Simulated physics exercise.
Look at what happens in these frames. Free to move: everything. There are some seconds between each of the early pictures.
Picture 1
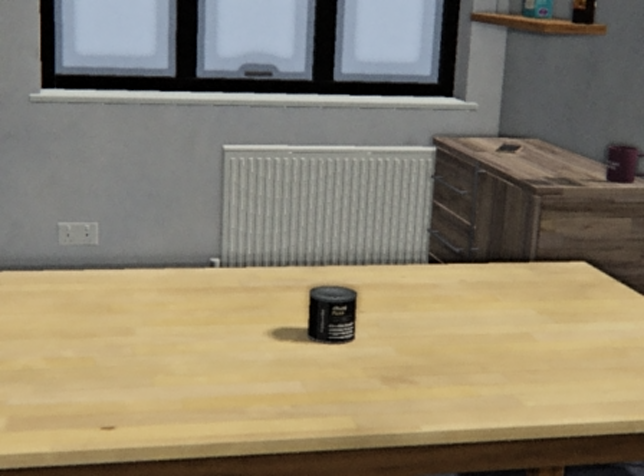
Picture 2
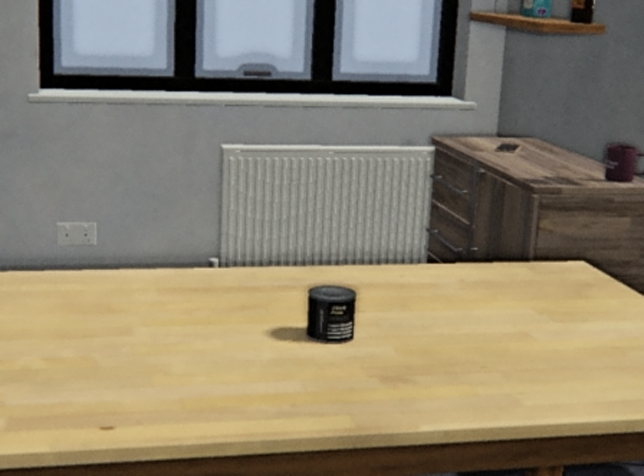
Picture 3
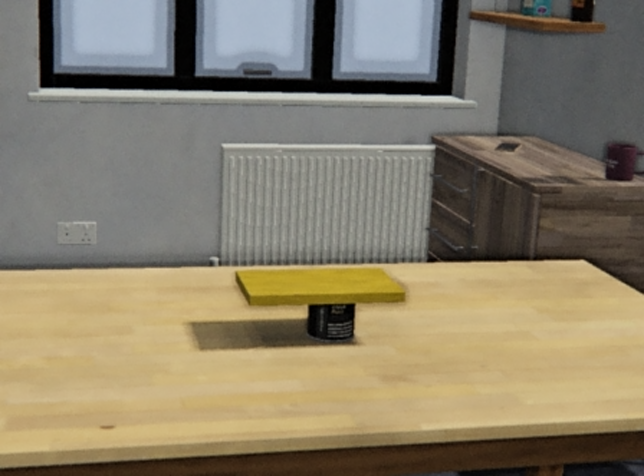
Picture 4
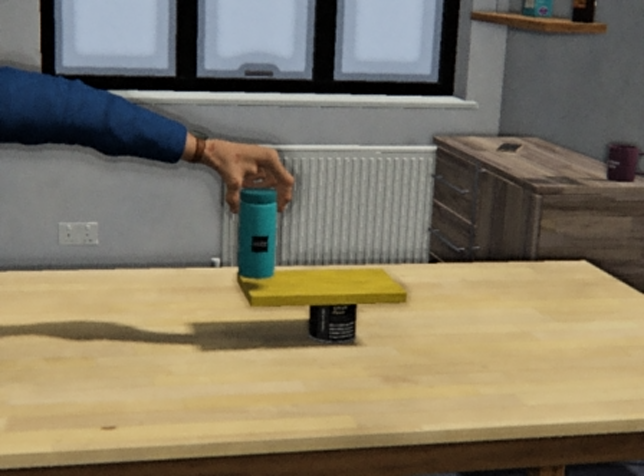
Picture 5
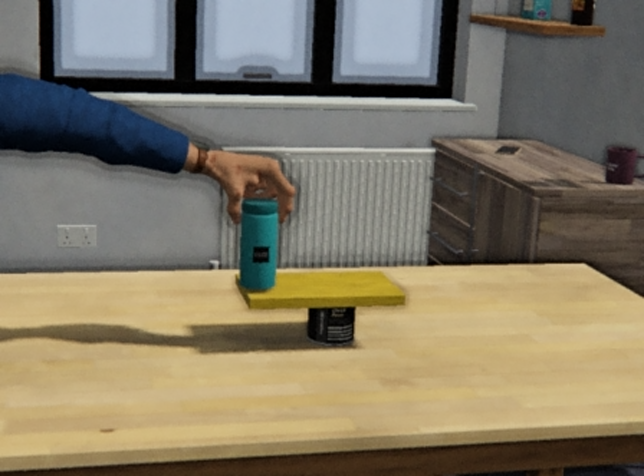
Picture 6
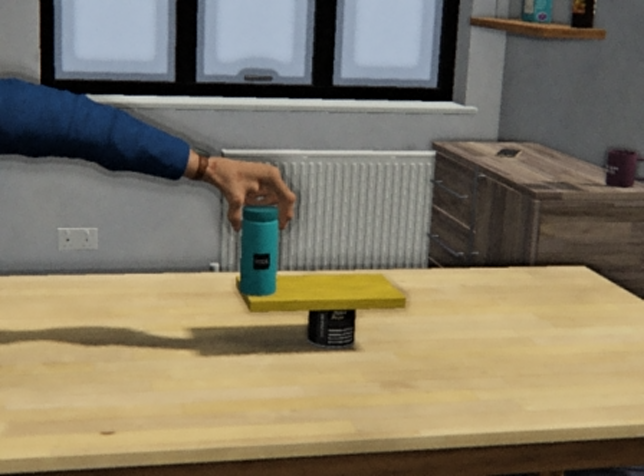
An arm in a blue sleeve reaches in from the left over a pale wooden table, seen from a steady, slightly raised view in a grey room with a window and white radiator. A small black tin stands mid-table, with a wooden cabinet behind at right. A yellow board appears atop the tin, then the hand lowers a turquoise jar onto the board's left end.
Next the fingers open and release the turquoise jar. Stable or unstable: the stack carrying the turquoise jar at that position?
I reckon the stack can't bear the weight there.
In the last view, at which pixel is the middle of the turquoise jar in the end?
End position in the final view: Approximately (201, 332).
Then, 0.30 s after the last picture, turquoise jar now fallen; yellow board tipped 44° from how it was.
Then, 0.40 s after the last picture, yellow board tipped 41° from how it was.
At rest, fallen, turquoise jar; tipped over in the stack, yellow board; black tin in place. Seen from the same camera at the end, turquoise jar near (200, 332). The stack gives way.
